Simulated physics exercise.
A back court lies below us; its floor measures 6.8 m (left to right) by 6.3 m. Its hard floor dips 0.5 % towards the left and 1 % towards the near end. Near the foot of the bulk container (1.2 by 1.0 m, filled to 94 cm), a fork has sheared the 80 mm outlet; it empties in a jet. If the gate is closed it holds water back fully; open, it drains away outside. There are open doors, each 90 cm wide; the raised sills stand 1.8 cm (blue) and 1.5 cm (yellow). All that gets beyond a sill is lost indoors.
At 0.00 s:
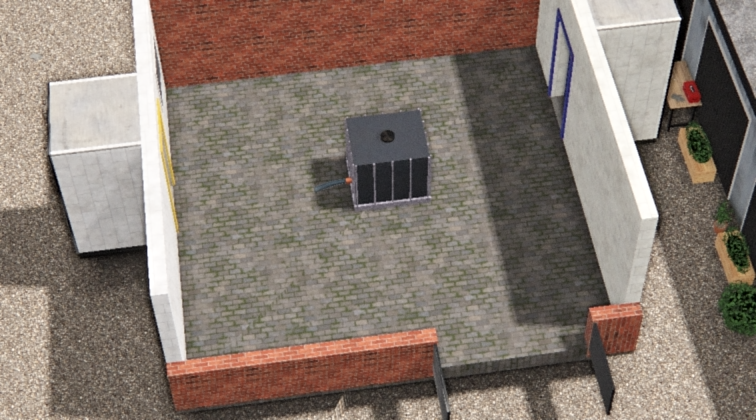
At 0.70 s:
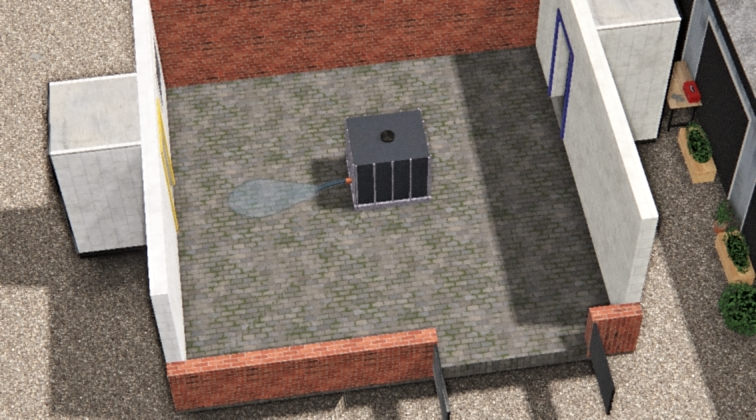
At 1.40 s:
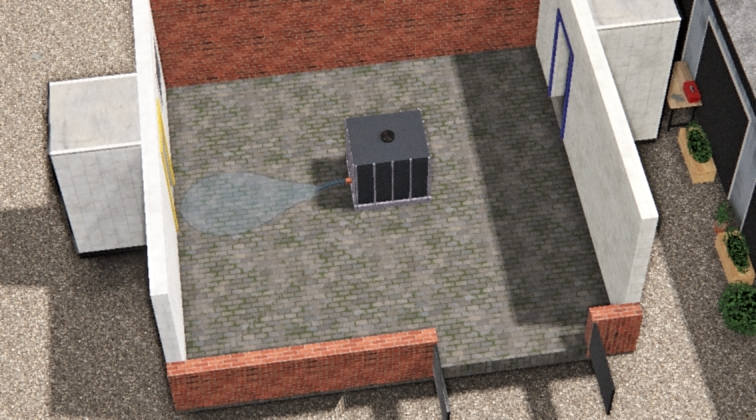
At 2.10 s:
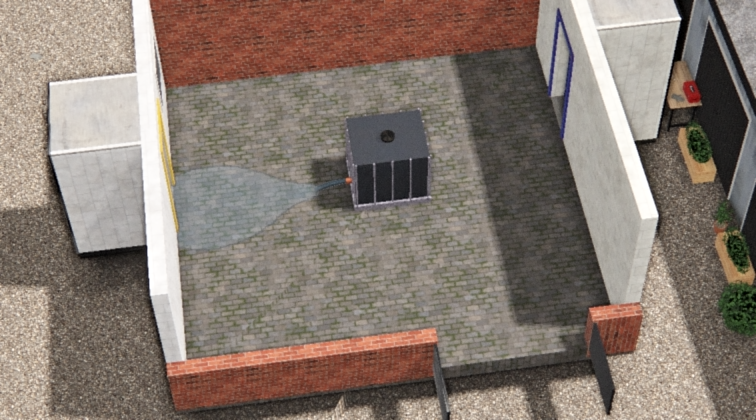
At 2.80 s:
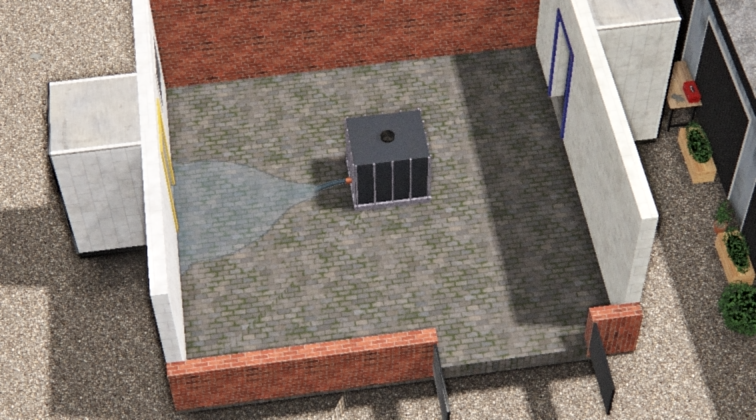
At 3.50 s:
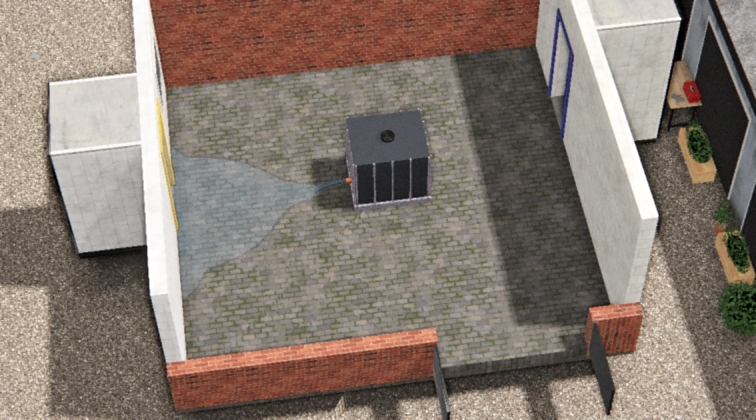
Water jets from the left side of a dark, box-shaped container and spreads left in a thin, pale blue-grey sheet, reaching the white wall, then widening along it towards the near end. The container stands mid-court on mossy grey paving, between white side walls, with red brick behind and a low brick wall in front. The high, angled view stays still, showing a blue-framed doorway at right.
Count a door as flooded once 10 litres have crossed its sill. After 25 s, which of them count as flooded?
After that time: The blue door is not flooded; the yellow door is flooded.
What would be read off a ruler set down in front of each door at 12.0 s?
Depths in centimetres: Blue 0.0, yellow 4.0.
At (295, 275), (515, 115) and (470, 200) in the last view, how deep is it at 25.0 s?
0.8, 0.0 and 0.0 cm.
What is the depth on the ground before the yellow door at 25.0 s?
Depth reading: Near 3.5 cm.
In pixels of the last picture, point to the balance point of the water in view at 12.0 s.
I'd put it at around pixel (219, 249).
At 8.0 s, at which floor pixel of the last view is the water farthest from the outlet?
Front tip: Around pixel (190, 387).
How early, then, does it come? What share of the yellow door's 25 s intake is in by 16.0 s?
By that time around 60 per cent is in.
After 5.0 s water covers 10 % of the floor and is deepest (4 cm) near (176, 213); blue door not reached, yellow door 4 cm at the sill, 14 L in.
After 8.0 s water covers 20 % of the floor and is deepest (4 cm) near (177, 222); blue door not reached, yellow door 3.8 cm at the sill, 28 L in.
After 12.0 s water covers 25 % of the floor and is deepest (4 cm) near (177, 222); blue door not reached, yellow door 3.8 cm at the sill, 46 L in.
After 16.0 s water covers 30 % of the floor and is deepest (4 cm) near (190, 387); blue door not reached, yellow door 3.8 cm at the sill, 64 L in.
After 25.0 s water covers 40 % of the floor and is deepest (4 cm) near (190, 387); blue door not reached, yellow door 3.6 cm at the sill, 107 L in.
